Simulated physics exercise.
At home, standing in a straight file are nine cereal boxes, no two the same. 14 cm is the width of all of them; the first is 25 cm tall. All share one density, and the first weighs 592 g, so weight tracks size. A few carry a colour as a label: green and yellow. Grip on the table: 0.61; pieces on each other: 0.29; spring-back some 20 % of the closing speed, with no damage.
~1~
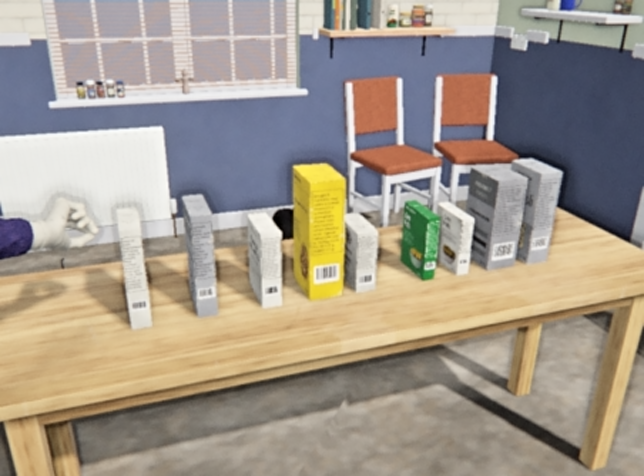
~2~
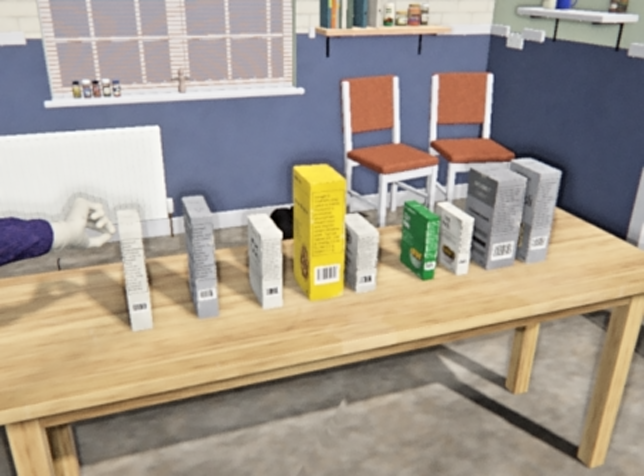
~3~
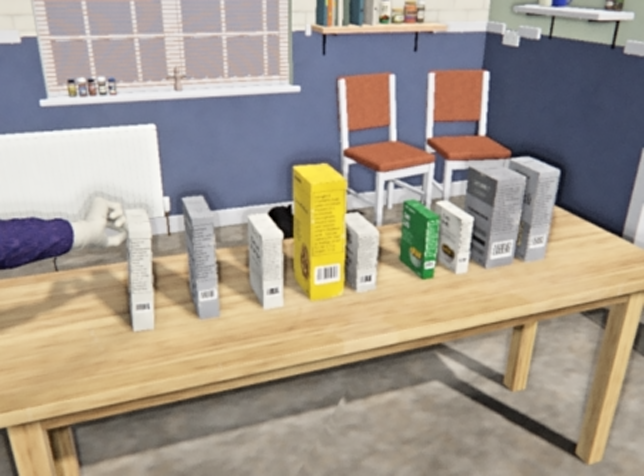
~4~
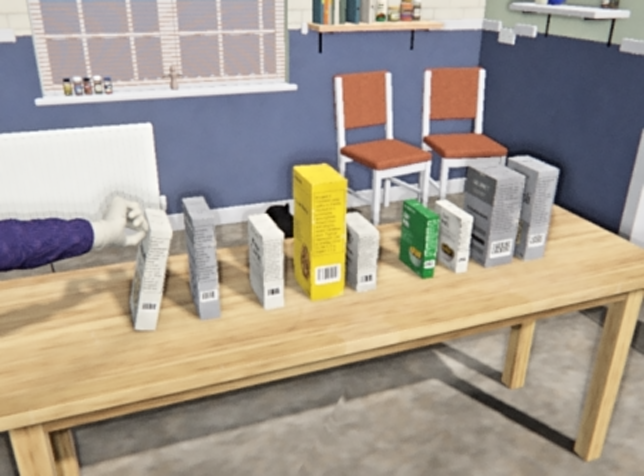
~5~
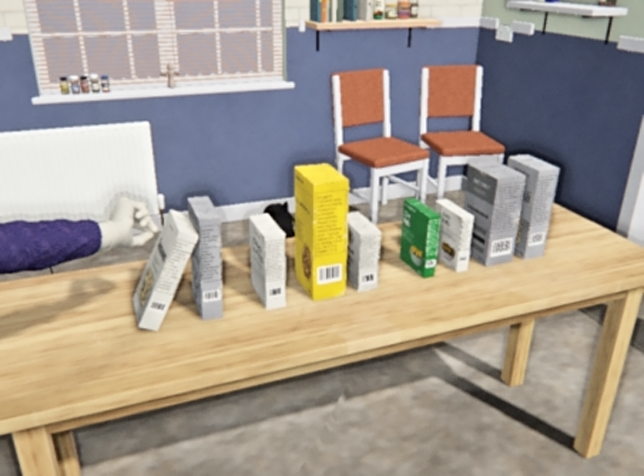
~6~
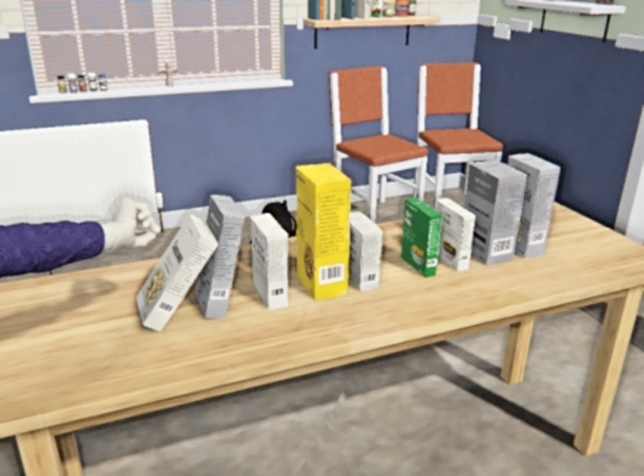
In a room with blue walls, nine boxes, one yellow and one green, stand in a row on a wooden table as a hand in a purple sleeve moves in from the left. It pushes the leftmost box, which tilts rightward against the grey one beside it, and that one leans too.
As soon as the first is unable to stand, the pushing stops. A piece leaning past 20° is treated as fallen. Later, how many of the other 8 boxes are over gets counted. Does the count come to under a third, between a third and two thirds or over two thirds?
It comes to over two thirds.
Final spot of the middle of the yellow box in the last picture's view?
In the final picture its centre lies roughly at (379, 237).
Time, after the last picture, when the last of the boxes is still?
1.0 s, give or take.
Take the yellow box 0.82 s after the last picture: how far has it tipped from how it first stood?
Some 60°.
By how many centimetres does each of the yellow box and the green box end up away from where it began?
Yellow ends up 20 cm away; green ends up 10 cm away.
Then, 0.18 s on from the sixth picture, 1 of the 8 other boxes over.
Then, 0.58 s on from the sixth picture, 3 of the 8 other boxes over; yellow box tipped 27°.
Then, 0.82 s on from the sixth picture, 5 of the 8 other boxes over; yellow box tipped 60°; green box tipped 23°.
Finally, 6 of the 8 other boxes over; yellow box tipped 69°; green box tipped 33°. That is 75 per cent. Two left standing. Seen by the last camera, middles, yellow box near (379, 237), green box near (445, 234).
